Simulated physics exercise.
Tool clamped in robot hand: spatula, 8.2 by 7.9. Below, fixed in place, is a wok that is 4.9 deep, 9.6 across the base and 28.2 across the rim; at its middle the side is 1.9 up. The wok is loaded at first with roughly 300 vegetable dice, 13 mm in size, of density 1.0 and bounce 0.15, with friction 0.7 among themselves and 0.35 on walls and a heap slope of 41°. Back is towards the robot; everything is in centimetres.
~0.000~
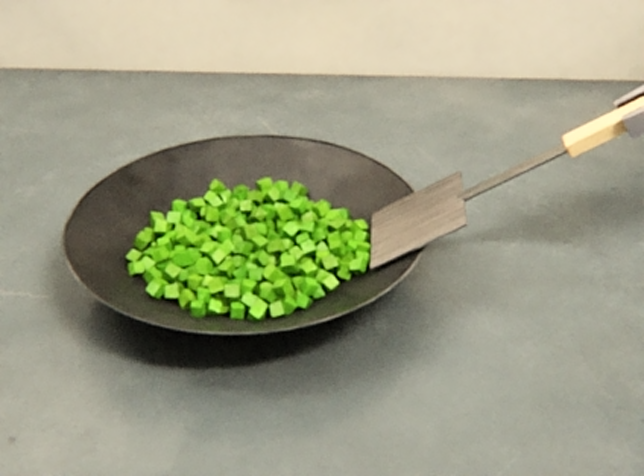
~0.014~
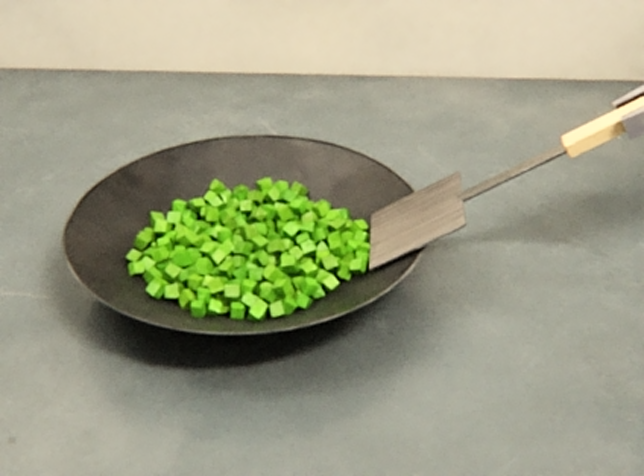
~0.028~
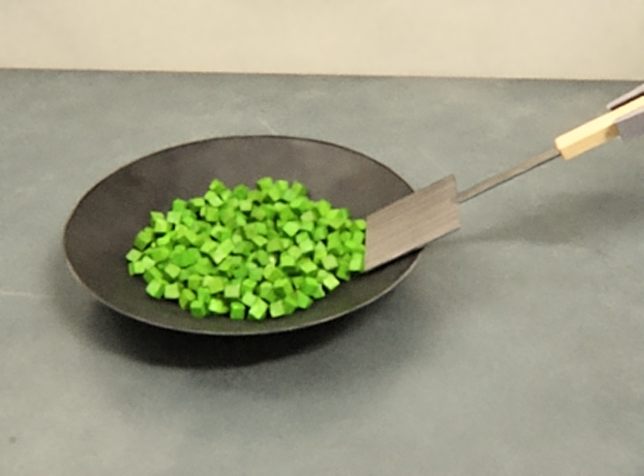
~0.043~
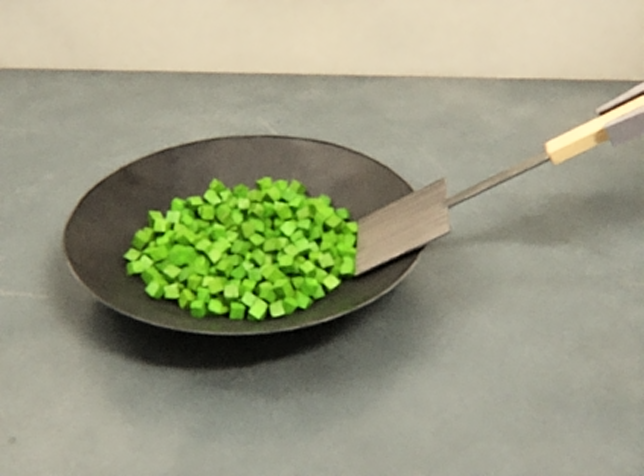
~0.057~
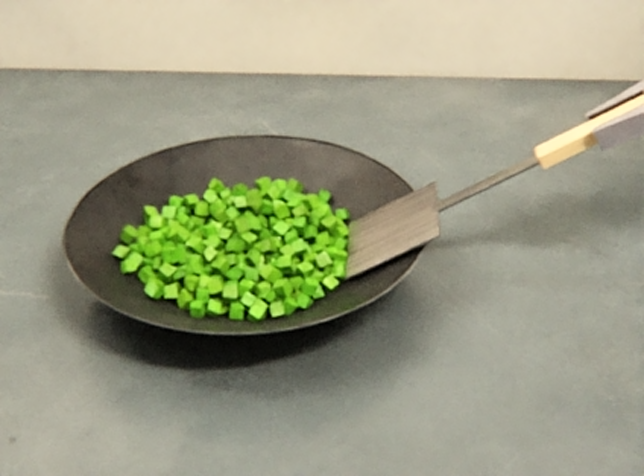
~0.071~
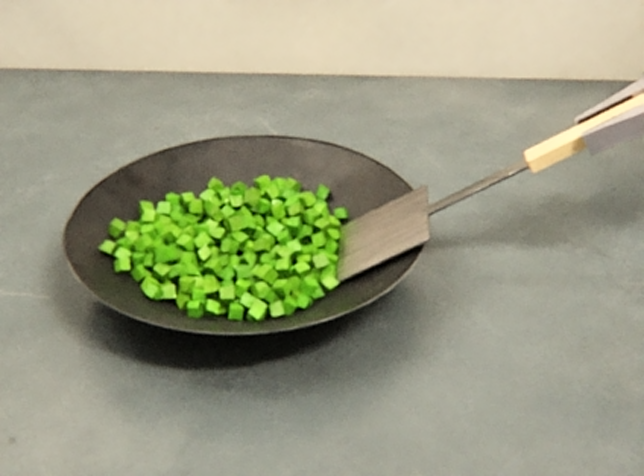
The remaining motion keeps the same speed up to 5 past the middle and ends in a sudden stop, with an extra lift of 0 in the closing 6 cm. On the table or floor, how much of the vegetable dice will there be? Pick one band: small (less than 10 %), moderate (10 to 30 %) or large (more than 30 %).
Moderate.
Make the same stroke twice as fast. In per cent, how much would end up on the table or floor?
I'd expect near 25 per cent.
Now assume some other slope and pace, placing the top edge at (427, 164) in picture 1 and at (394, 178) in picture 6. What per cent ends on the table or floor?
Close to 20 in a hundred.
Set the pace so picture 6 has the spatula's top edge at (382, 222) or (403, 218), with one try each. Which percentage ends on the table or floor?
That comes to about 30 and about 25 percent, in that order.
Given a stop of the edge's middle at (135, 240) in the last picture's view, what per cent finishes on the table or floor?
Approximately 40 per cent, I reckon.
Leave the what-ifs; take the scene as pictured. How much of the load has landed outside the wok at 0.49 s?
Share at that moment: About 20 %.
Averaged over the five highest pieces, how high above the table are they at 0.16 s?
Roughly 6 cm above the table.
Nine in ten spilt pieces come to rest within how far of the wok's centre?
That works out to near 25 cm.
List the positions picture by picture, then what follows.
The first frame shows spatula top edge at (464, 197), sloping 32°; upper third of the load around (255, 242), from x 135 to 365, top at y 185; 297 in the wok.
The second frame shows spatula top edge at (463, 197), sloping 32°; upper third of the load around (255, 242), from x 135 to 365, top at y 185.
The third frame shows spatula top edge at (457, 200), sloping 32°; upper third of the load around (255, 242), from x 135 to 360, top at y 185.
The fourth frame shows spatula top edge at (448, 203), sloping 32°; upper third of the load around (241, 239), from x 135 to 350, top at y 185.
The fifth frame shows spatula top edge at (438, 207), sloping 32°; upper third of the load around (232, 239), from x 125 to 345, top at y 185.
The sixth frame shows spatula top edge at (428, 211), sloping 32°; upper third of the load around (217, 235), from x 110 to 340, top at y 185; 297 in the wok.
After 0.16 s, sloping 32°, highest piece 6 above the table; 297 in the wok.
After 0.24 s, sloping 32°, highest piece 8 above the table; 281 in the wok, 1 on the table or floor, 15 on the blade or in flight.
After 0.49 s, sloping 32°, highest piece 6 above the table; 235 in the wok, 61 on the table or floor, 1 on the blade or in flight.
After 1.54 s, sloping 32°, highest piece 6 above the table; 235 in the wok, 62 on the table or floor.
At rest, 235 in the wok, 62 on the table or floor. That is 21 % on the table or floor.
